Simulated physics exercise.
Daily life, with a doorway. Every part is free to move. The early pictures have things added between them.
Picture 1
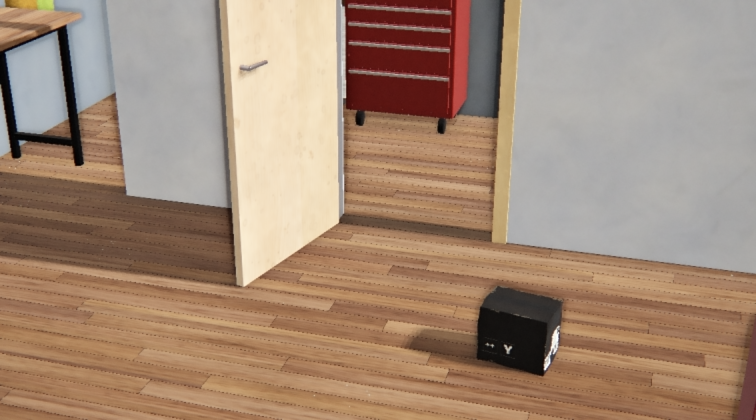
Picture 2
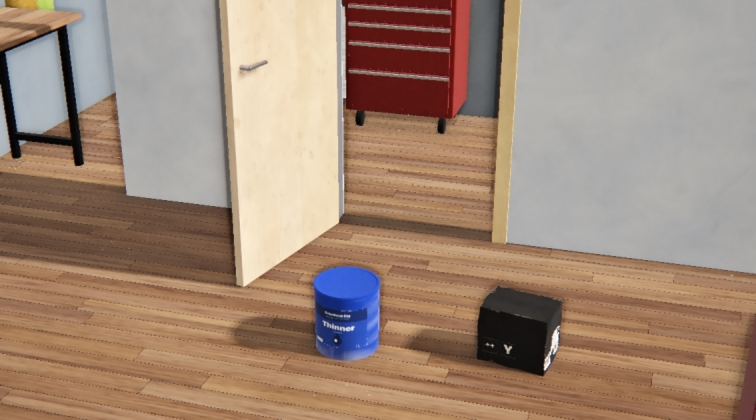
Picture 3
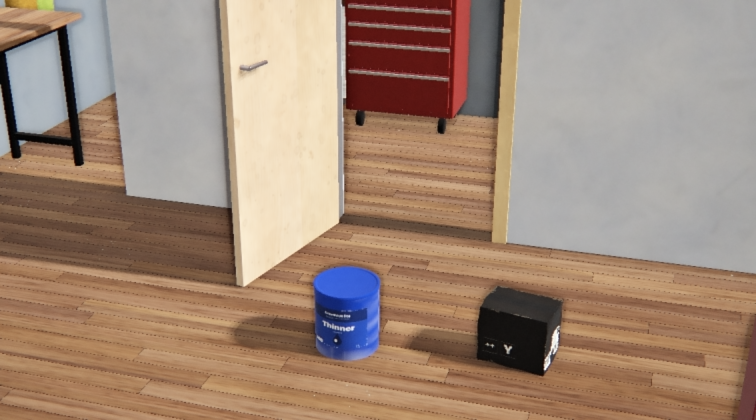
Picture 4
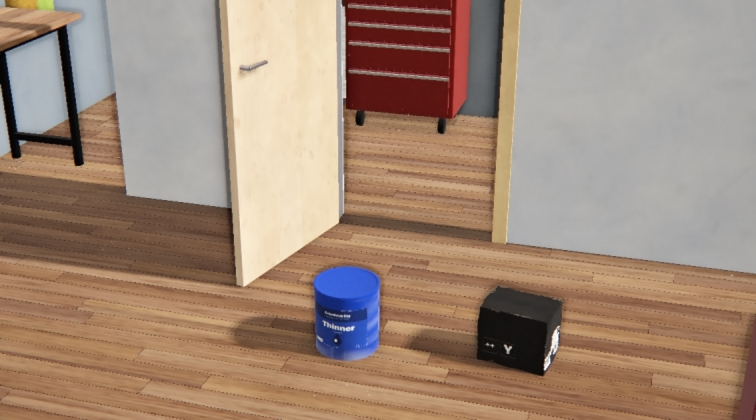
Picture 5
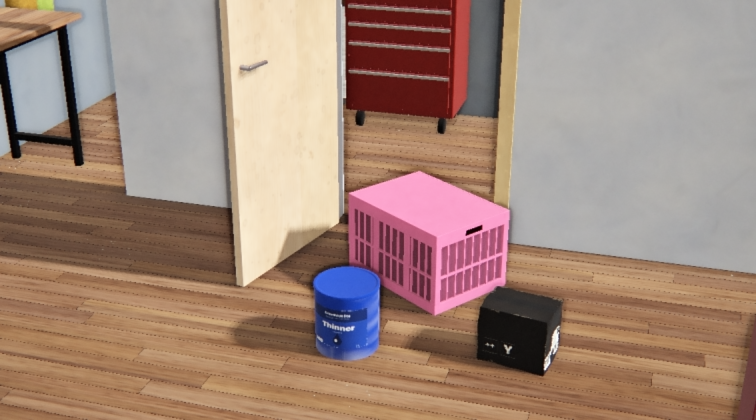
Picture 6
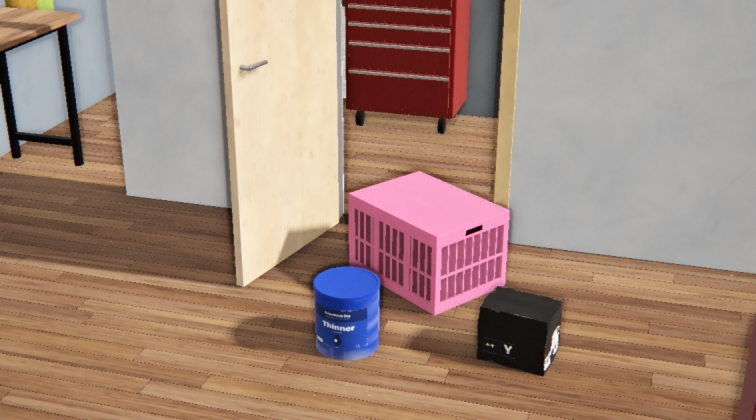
The clip opens on a wide-open door standing still, with a black parcel on the wooden floor to its right. A blue pail appears to the left of the parcel, and then a pink chest appears behind them near the doorway, while everything else stays still.
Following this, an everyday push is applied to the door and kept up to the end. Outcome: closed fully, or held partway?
Held partway.
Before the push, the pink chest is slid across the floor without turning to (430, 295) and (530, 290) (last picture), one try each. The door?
Try one: The door gets held up; try two: It swings to.
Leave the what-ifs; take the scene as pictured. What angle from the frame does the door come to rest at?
Angle: About 65°.
Then, 0.60 s after the last picture, door 88° open.
Then, 0.90 s after the last picture, door 71° open.
At rest, door 65° open; all 3 in place. Seen from the same camera at the end, pink chest near (430, 239).
